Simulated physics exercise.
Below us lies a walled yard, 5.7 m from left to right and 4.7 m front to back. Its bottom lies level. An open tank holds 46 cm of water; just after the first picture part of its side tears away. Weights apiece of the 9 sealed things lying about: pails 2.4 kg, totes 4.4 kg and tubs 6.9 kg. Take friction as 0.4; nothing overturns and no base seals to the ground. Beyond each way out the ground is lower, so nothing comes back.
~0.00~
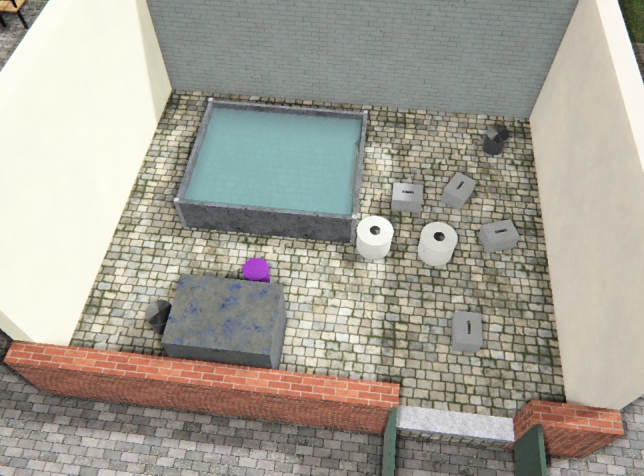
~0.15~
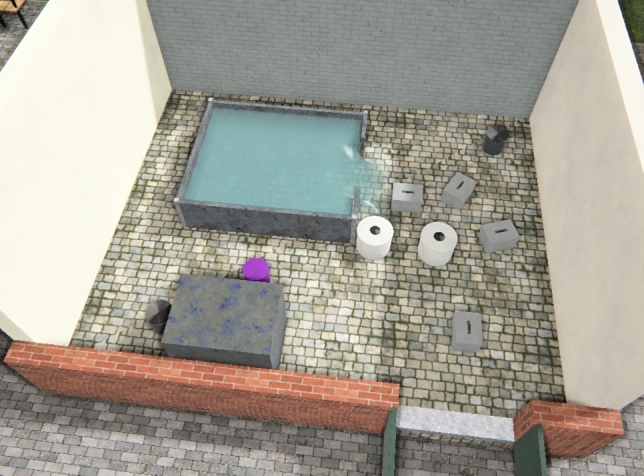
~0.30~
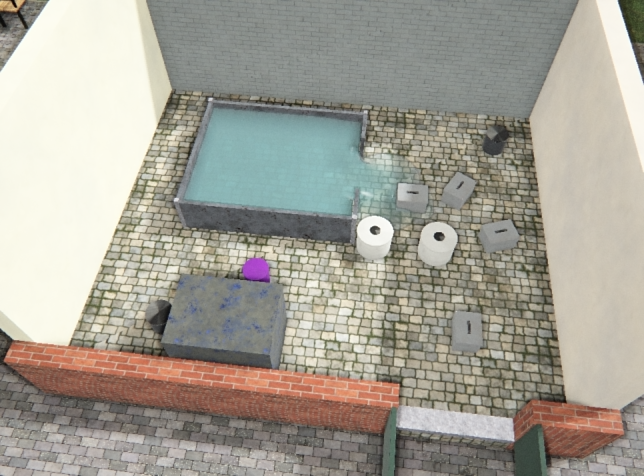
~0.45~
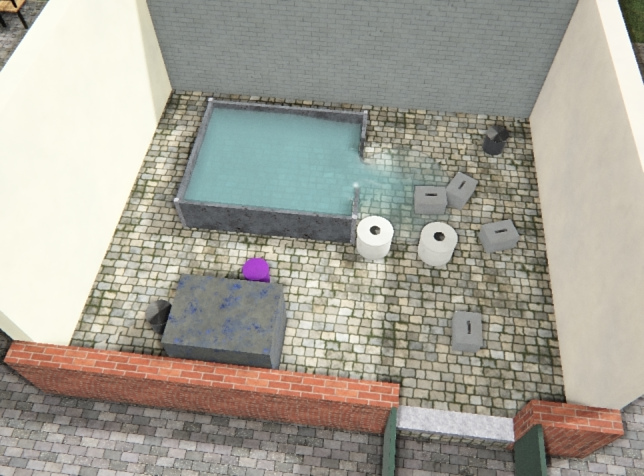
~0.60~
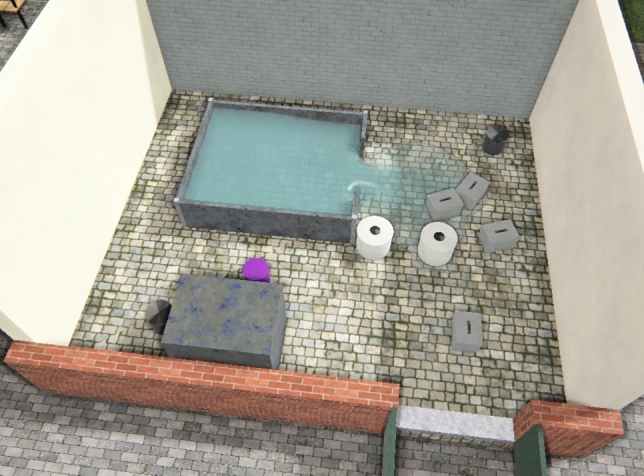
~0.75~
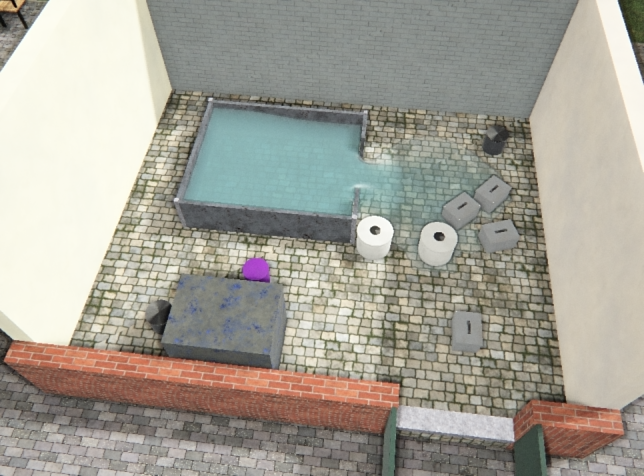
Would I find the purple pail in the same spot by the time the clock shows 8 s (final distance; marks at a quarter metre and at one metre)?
Purple pail stays put.
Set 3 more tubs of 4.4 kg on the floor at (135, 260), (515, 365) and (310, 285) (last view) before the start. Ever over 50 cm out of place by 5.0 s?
In turn: Short of it, over, short of it.
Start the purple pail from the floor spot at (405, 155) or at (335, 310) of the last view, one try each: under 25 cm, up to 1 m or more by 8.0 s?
In turn: It ends far away; it moves a short way.
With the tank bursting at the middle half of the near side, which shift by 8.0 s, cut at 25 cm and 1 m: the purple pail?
In that case the purple pail gets carried off.
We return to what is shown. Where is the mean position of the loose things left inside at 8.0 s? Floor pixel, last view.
Around (307, 260).
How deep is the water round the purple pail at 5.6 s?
Roughly 0 cm.
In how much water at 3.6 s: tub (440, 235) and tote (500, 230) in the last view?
Roughly 4 and 16 cm.
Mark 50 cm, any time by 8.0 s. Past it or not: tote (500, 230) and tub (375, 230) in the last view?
In turn: Past it, under.
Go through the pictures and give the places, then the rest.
The purple pail at (256, 269), on the bottom; water covers 4.0 m2; 0 of 9 have shifted, in the first frame.
The purple pail at (256, 269), on the bottom; water covers 4.4 m2; 0 of 9 have shifted, in the second frame.
The purple pail at (256, 269), on the bottom; water covers 4.9 m2; 1 of 9 have shifted, in the third frame.
The purple pail at (256, 269) rests on the ground; 5.6 m2 under water; 1 of 9 have shifted, in the fourth frame.
The purple pail at (256, 269), on the bottom; water covers 6.3 m2; 2 of 9 have shifted, in the fifth frame.
The purple pail at (256, 269) rests on the ground; 7.0 m2 under water; 2 of 9 have shifted, in the sixth frame.
After 1.6 s the purple pail is near (256, 269), 0.0 m from its start, aground; 0 of 9 are out; 4 afloat.
After 3.6 s the purple pail is near (256, 269), 0.0 m from its start, aground; 1 of 9 are out; 3 afloat.
After 5.6 s the purple pail is near (256, 269), 0.0 m from its start, aground; 2 of 9 are out; 2 afloat.
After 8.0 s the purple pail is near (256, 269), 0.0 m from its start, aground; 3 of 9 are out; 2 afloat.
